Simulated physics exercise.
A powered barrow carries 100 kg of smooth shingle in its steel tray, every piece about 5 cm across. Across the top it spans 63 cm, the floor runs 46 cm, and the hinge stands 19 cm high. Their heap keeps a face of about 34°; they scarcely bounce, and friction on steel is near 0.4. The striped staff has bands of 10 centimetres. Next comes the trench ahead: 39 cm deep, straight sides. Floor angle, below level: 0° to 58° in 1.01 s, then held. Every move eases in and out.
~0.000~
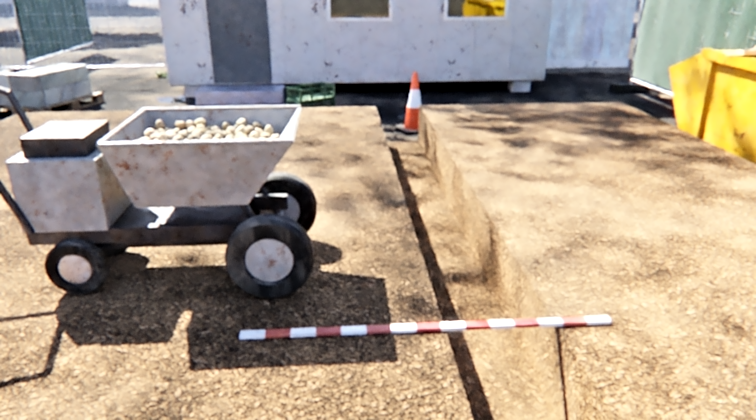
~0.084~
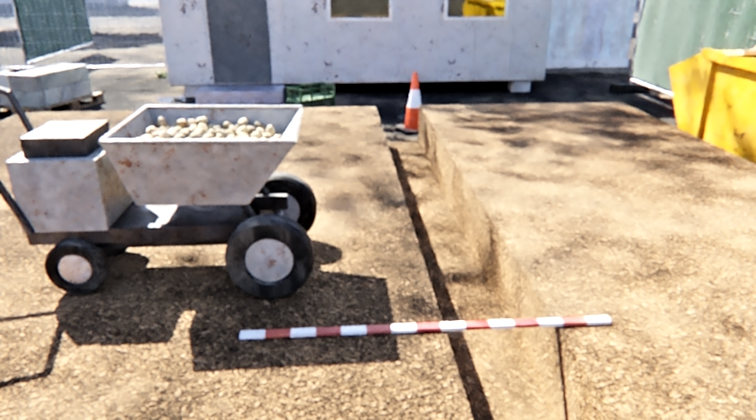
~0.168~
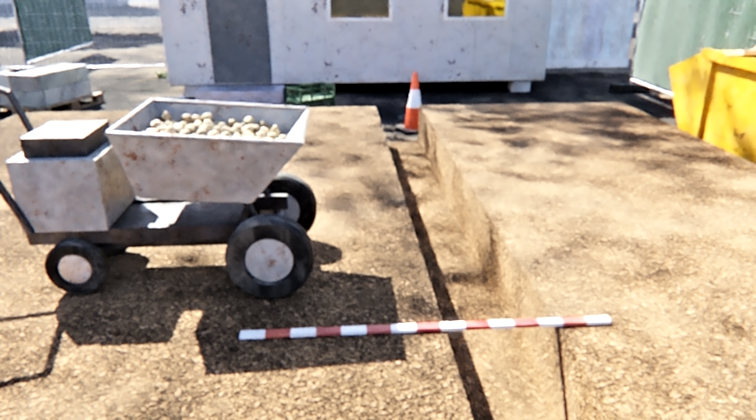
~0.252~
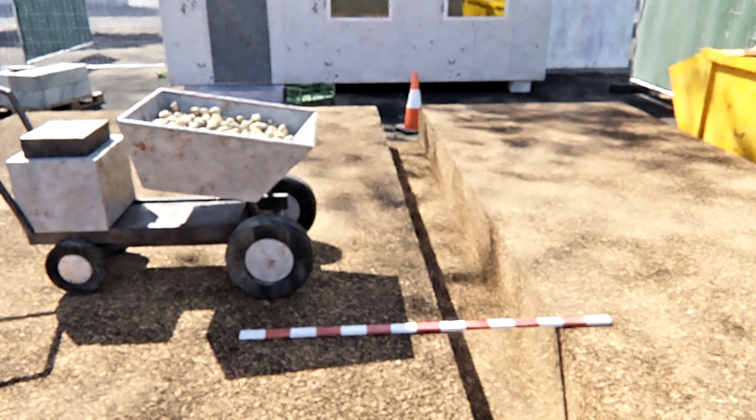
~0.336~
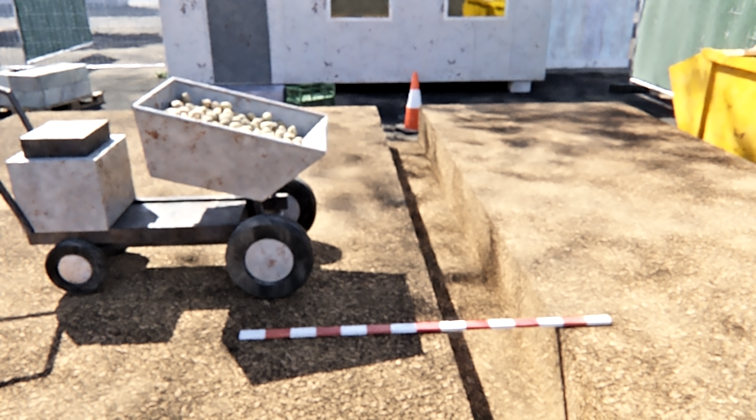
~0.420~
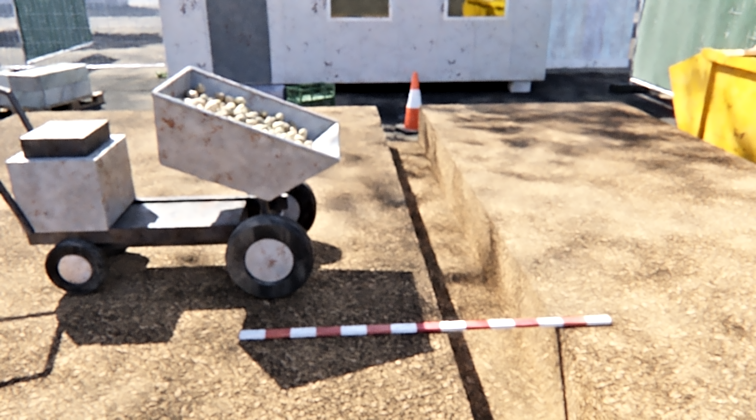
A small wheeled barrow stood beside a shallow trench, its steel tray full of rounded stones, and the tray slowly tilted toward the right, its back end rising while the wheels stayed still.
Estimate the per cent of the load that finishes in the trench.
Roughly 51 percent.
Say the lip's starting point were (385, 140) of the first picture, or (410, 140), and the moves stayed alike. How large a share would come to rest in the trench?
The first gives about 55 percent and the second about 40 percent.
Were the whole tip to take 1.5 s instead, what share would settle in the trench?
Probably about 50 in a hundred.
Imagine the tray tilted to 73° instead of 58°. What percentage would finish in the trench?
Some 95 in a hundred, I'd say.
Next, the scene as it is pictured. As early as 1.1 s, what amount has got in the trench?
Some 5 per cent of the load by that point.
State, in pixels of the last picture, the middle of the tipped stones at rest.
Somewhere around (454, 318) in the last picture.
After 0.8 s the floor is at 49°; 100 % in the tray; the foremost stones are at (356, 179).
After 1.1 s the floor is at 58°; 85 % in the tray, 12 % short of the trench, 3 % in the trench; the foremost stones are at (449, 268).
After 1.5 s the floor is at 58°; 53 % in the tray, 14 % short of the trench, 33 % in the trench; the foremost stones are at (506, 324).
After 3.4 s the floor is at 58°; 26 % in the tray, 23 % short of the trench, 51 % in the trench; the foremost stones are at (507, 320).
